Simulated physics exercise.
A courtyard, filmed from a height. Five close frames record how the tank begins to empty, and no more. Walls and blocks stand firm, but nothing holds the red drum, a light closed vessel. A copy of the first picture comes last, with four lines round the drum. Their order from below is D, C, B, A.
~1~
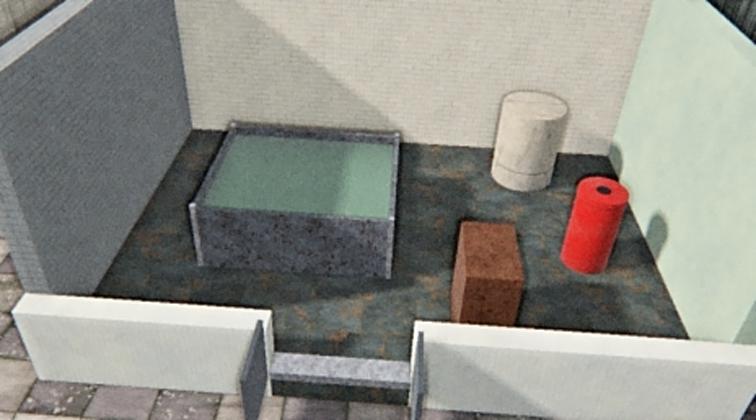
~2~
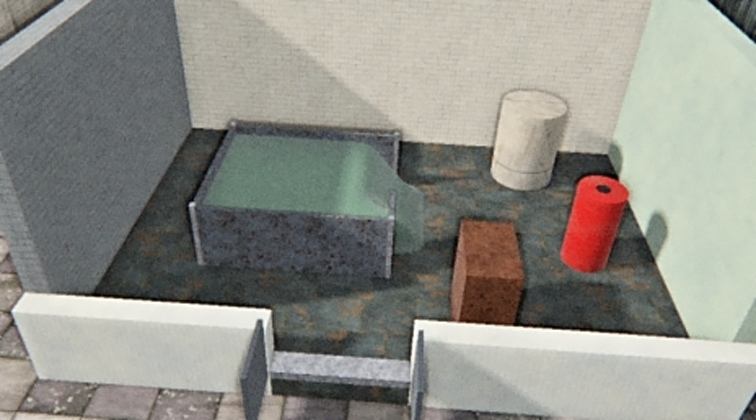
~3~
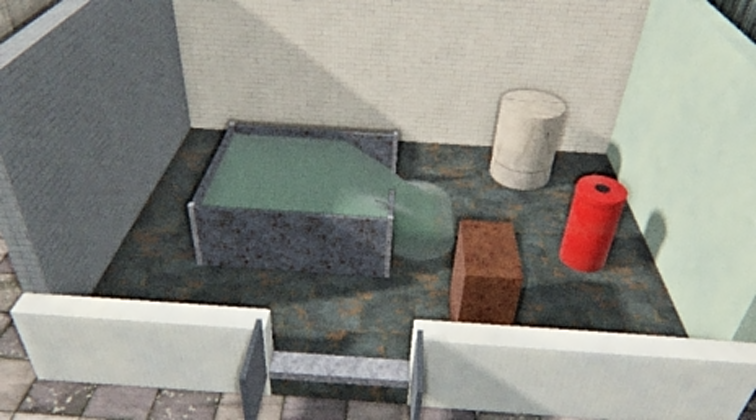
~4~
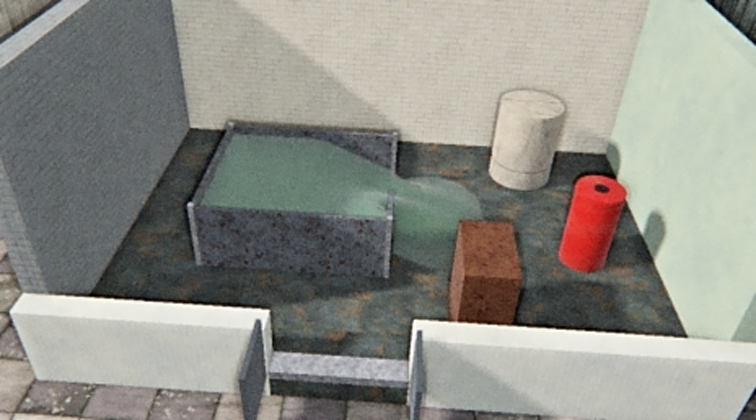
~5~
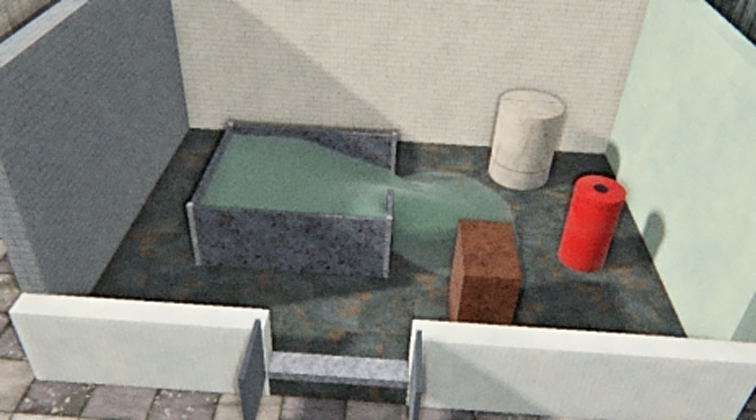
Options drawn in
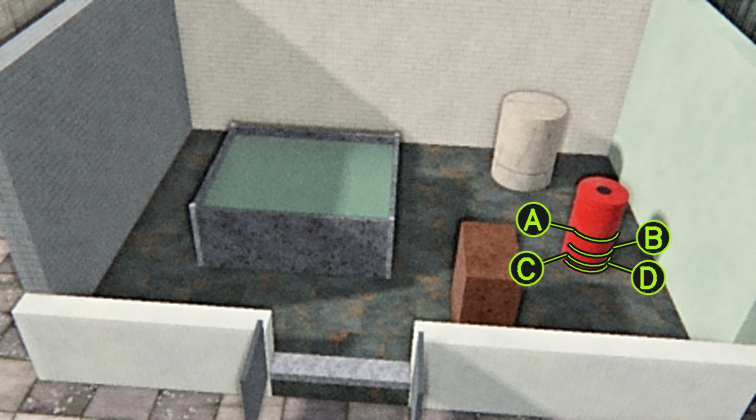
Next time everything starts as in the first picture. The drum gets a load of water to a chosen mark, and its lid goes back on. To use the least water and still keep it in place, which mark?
Use level A.
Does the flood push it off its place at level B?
Yes.
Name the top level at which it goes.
It is B.
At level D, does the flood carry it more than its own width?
Yes, it does.
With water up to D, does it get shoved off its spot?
Yes, that goes wrong.
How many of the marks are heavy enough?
One of them.
On the marked copy, A at (599, 241); B at (594, 255); C at (591, 265); D at (589, 271); from the bottom up D, C, B, A.
With A, it does not move.
With B, it is pushed about half its own width away.
With C, it is pushed about 3 times its own width away.
With D, it is pushed about 3 times its own width away.
